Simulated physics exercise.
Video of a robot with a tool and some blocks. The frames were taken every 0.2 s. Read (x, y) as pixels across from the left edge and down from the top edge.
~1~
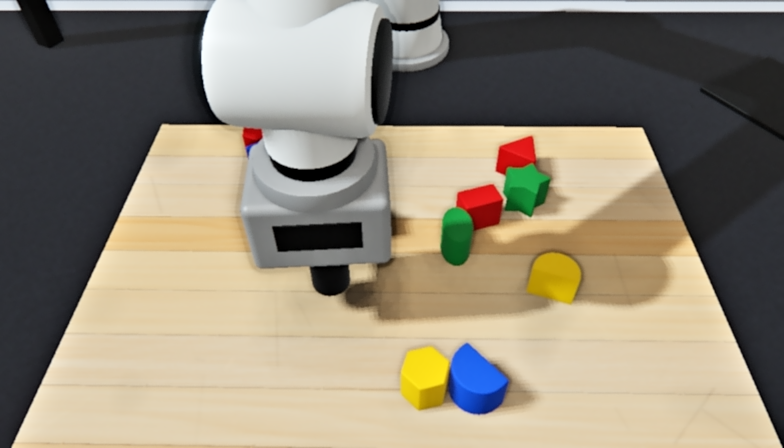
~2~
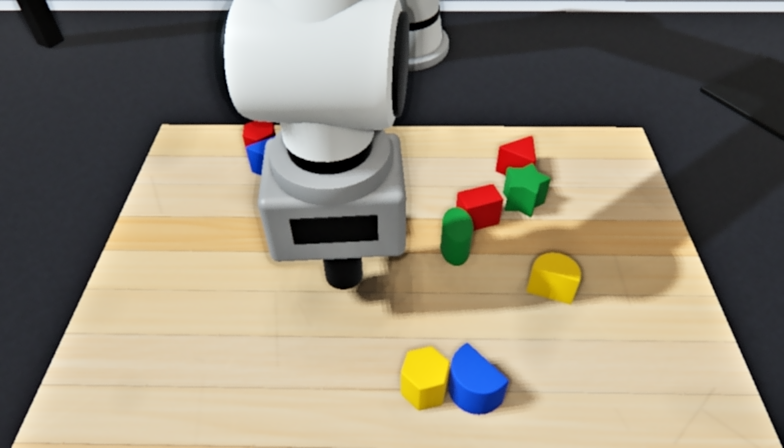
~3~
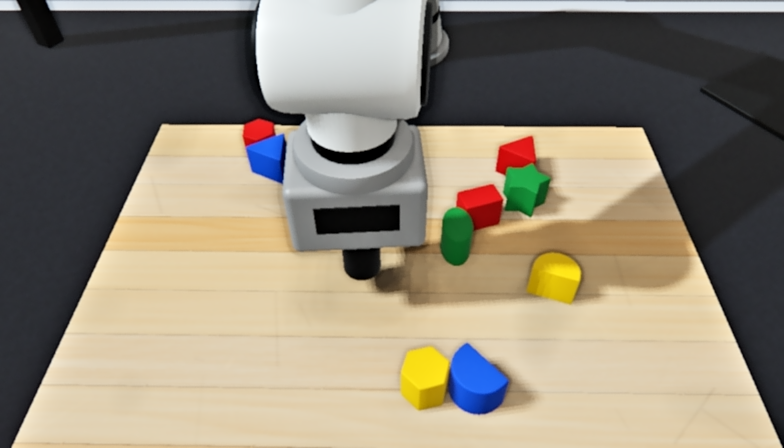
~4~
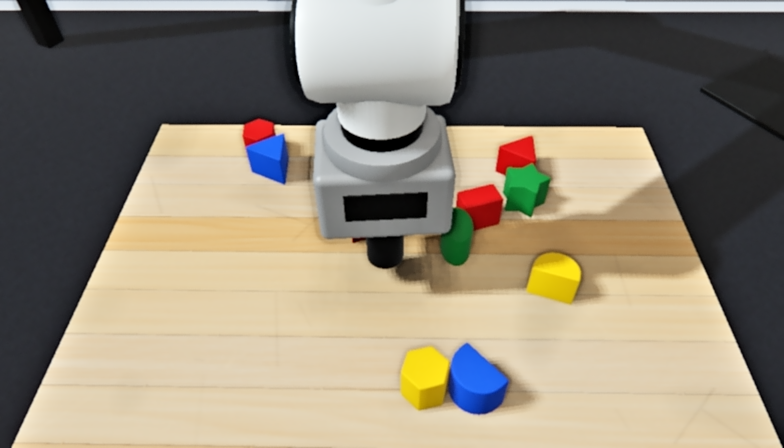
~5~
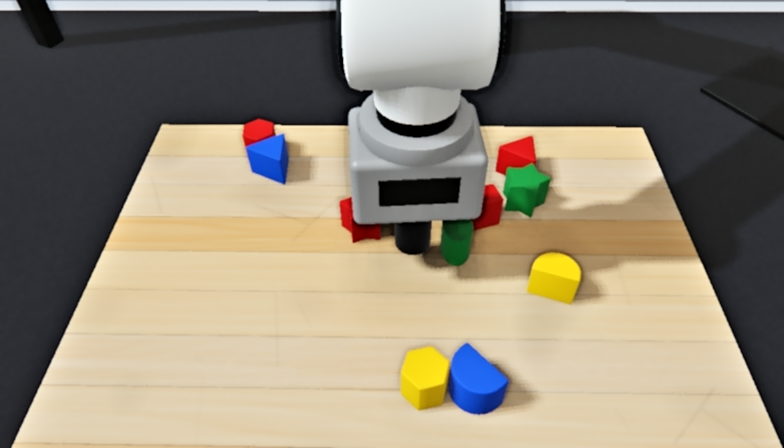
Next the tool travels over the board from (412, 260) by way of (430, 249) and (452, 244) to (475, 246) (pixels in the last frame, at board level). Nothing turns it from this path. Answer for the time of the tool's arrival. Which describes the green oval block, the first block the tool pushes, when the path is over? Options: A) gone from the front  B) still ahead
B
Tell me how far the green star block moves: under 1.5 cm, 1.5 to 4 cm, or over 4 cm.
The block winds up within 1.5 cm of where it is now.
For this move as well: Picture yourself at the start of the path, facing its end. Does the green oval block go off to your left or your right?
Measured against the direction from start to end, the green oval block shifts toward the right-hand side.
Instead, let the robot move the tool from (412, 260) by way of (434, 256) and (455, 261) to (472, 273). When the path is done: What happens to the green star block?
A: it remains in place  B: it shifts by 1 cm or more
I'll go with A - it remains in place.
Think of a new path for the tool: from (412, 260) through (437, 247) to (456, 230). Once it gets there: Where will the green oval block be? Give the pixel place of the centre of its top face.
In the picture, it is at (487, 220).
The first path, step by step. Halfway along, tool (444, 228); green oval block (478, 220); red oblong block (491, 190), turned 20° anticlockwise.
At the end, tool (478, 229); red star block unmoved; green oval block (512, 223); red oblong block (499, 190), turned 60° anticlockwise; green star block (531, 173), turned 20° clockwise.
